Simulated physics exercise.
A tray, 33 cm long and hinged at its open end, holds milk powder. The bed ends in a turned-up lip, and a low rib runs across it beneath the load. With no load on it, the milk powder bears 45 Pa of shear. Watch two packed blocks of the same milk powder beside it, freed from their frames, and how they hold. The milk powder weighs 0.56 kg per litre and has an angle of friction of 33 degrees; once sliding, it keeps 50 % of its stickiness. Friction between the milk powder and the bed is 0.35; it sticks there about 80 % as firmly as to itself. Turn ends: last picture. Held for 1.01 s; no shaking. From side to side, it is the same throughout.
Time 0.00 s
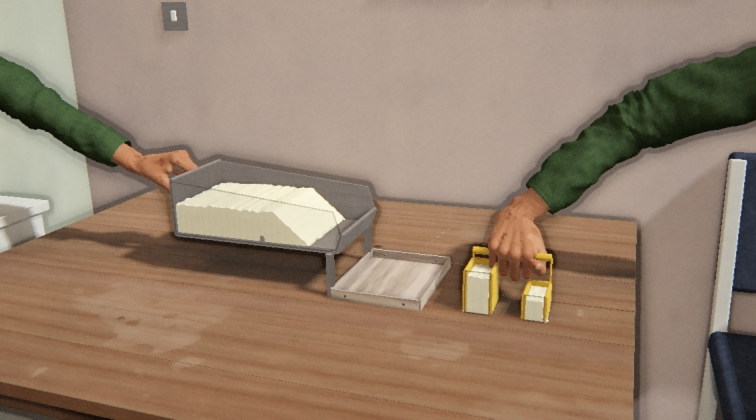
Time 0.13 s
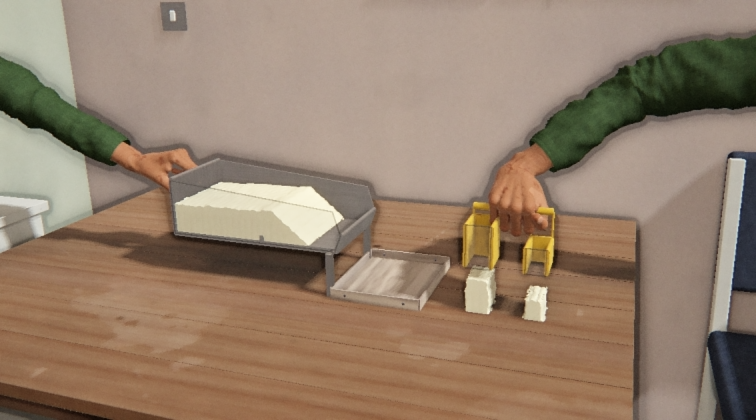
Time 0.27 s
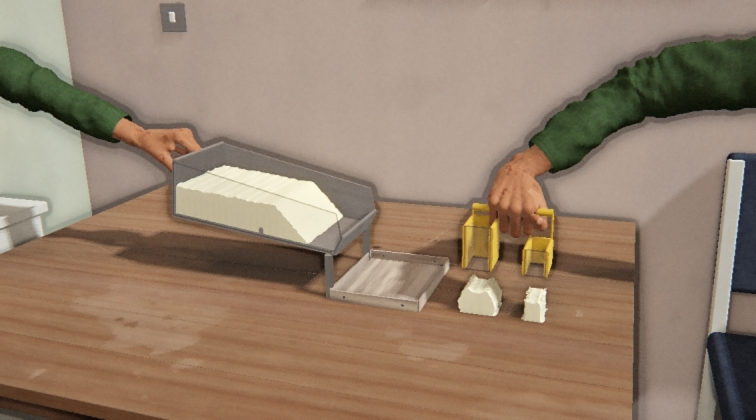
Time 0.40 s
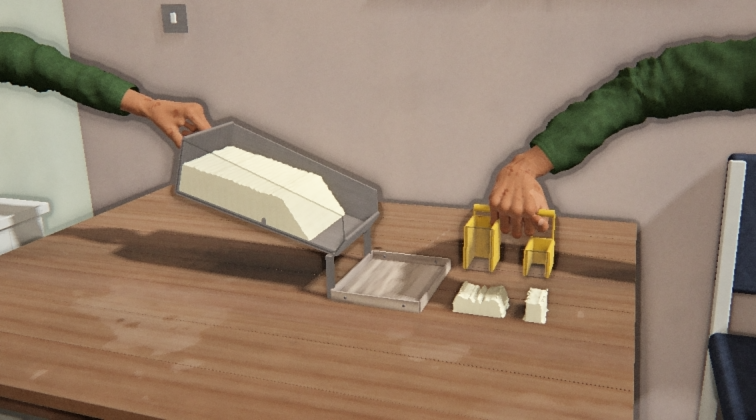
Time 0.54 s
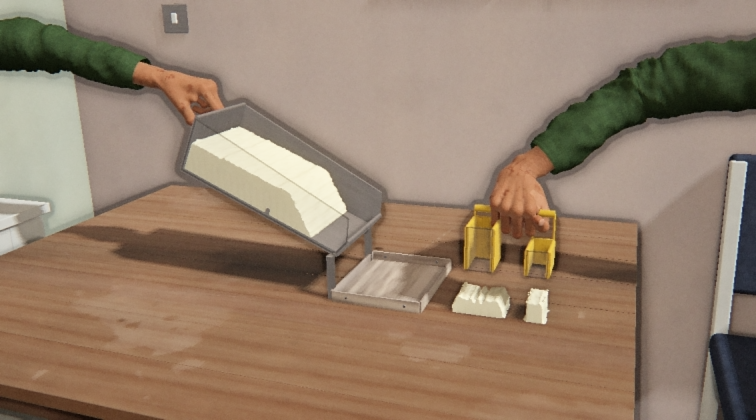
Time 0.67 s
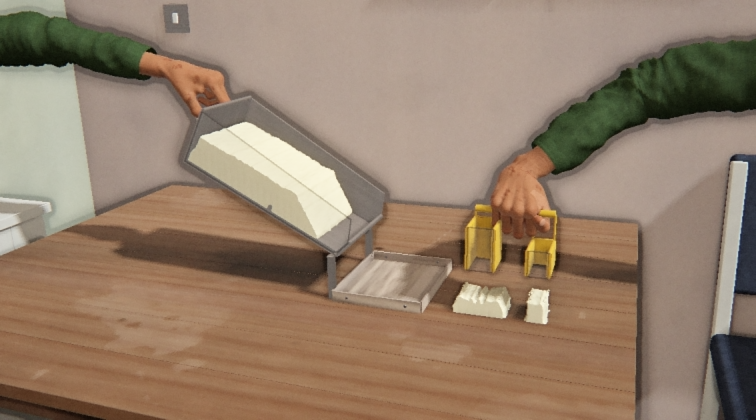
A clear-sided grey tray heaped with pale cream powder stands on the left of a brown wooden table, seen from slightly above by a still camera against a pinkish wall. A shallow empty tray sits beside it, with two yellow holders around cream blocks at right. A green-sleeved hand draws the holders back, the taller block slumps, and another hand raises the heaped tray's left end steeply.
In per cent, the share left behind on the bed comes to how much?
It comes to about 100 %.
After 0.77 s, the tilt is 27 degrees and 100 % is on the bed.
After 0.90 s, the tilt is 27 degrees and 100 % is on the bed.
After 1.02 s, the tilt is 27 degrees and 100 % is on the bed.
After 1.14 s, the tilt is 27 degrees and 100 % is on the bed.
After 1.64 s, the tilt is 27 degrees and 100 % is on the bed.
